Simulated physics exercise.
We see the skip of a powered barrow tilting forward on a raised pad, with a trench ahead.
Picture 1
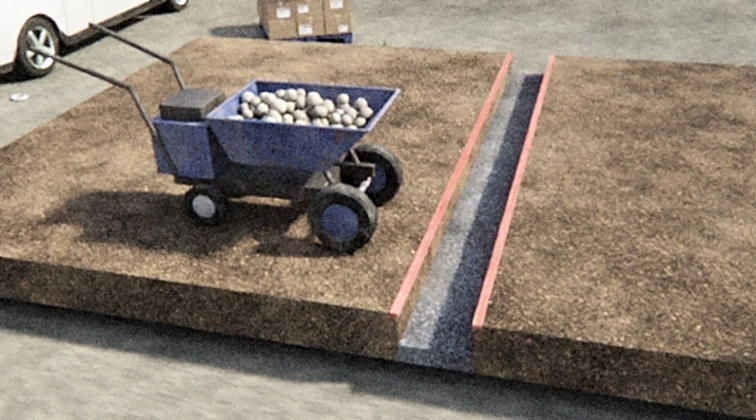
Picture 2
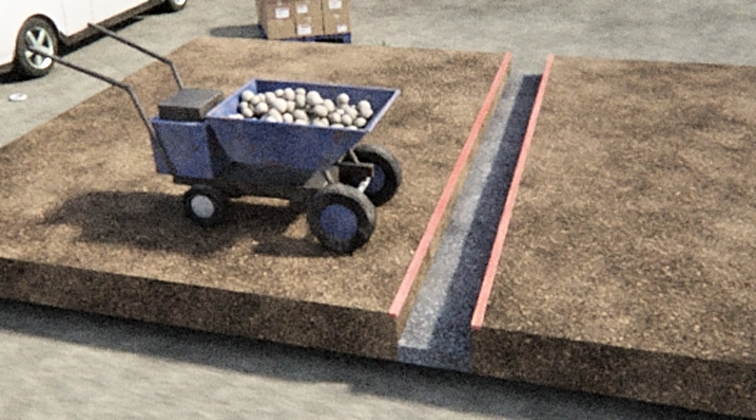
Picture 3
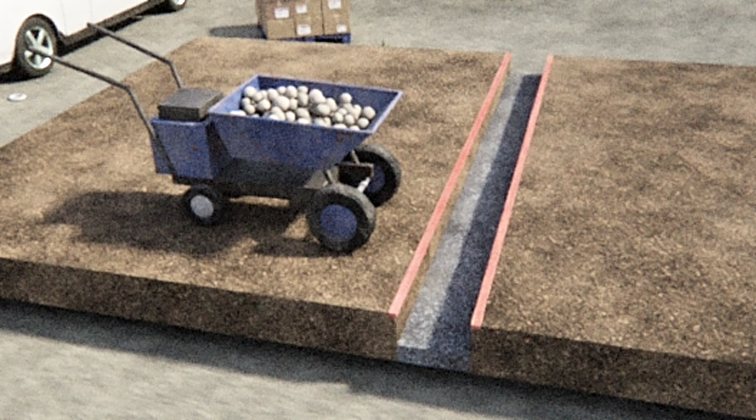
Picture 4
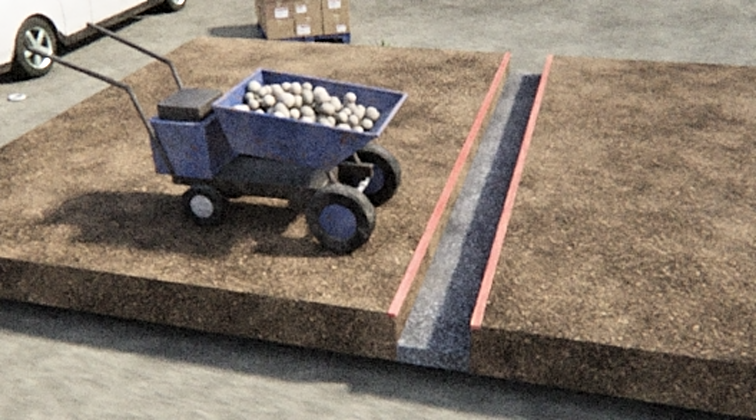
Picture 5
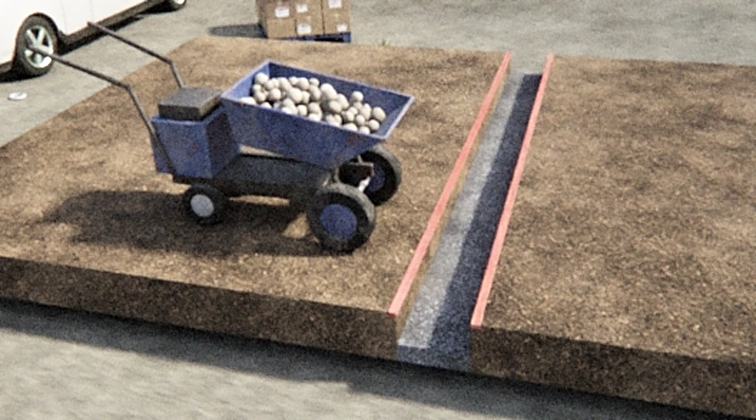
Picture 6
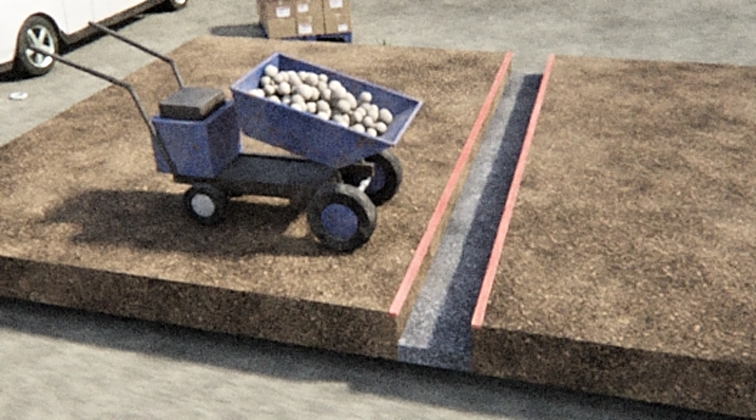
In this clip, a blue powered barrow loaded with pale, rounded stones stands on a brown raised pad beside a red-edged trench. Its skip is level at first, then gradually tilts forward to the right while the wheels stay in place.
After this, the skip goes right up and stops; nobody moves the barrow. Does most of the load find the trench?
It catches over half.
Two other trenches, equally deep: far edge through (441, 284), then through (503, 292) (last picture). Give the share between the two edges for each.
The first gives 0 %, the second 90 %.
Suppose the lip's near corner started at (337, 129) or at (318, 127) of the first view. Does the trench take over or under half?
At the first place more than half, at the second more than half.
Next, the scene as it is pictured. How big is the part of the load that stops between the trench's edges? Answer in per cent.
Close to 70 per cent.
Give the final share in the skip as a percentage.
Close to 0 per cent.
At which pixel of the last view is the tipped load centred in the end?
Near (479, 251).
Soon after the last picture, skip tipped steeply; all in the skip.
A little later, skip tipped right over; about a quarter in the skip; about half in or heaped over the trench; about a quarter beyond it.
Later still, skip tipped right over; most in or heaped over the trench; about a quarter beyond it.
At rest, skip tipped right over; most in or heaped over the trench; about a quarter beyond it.
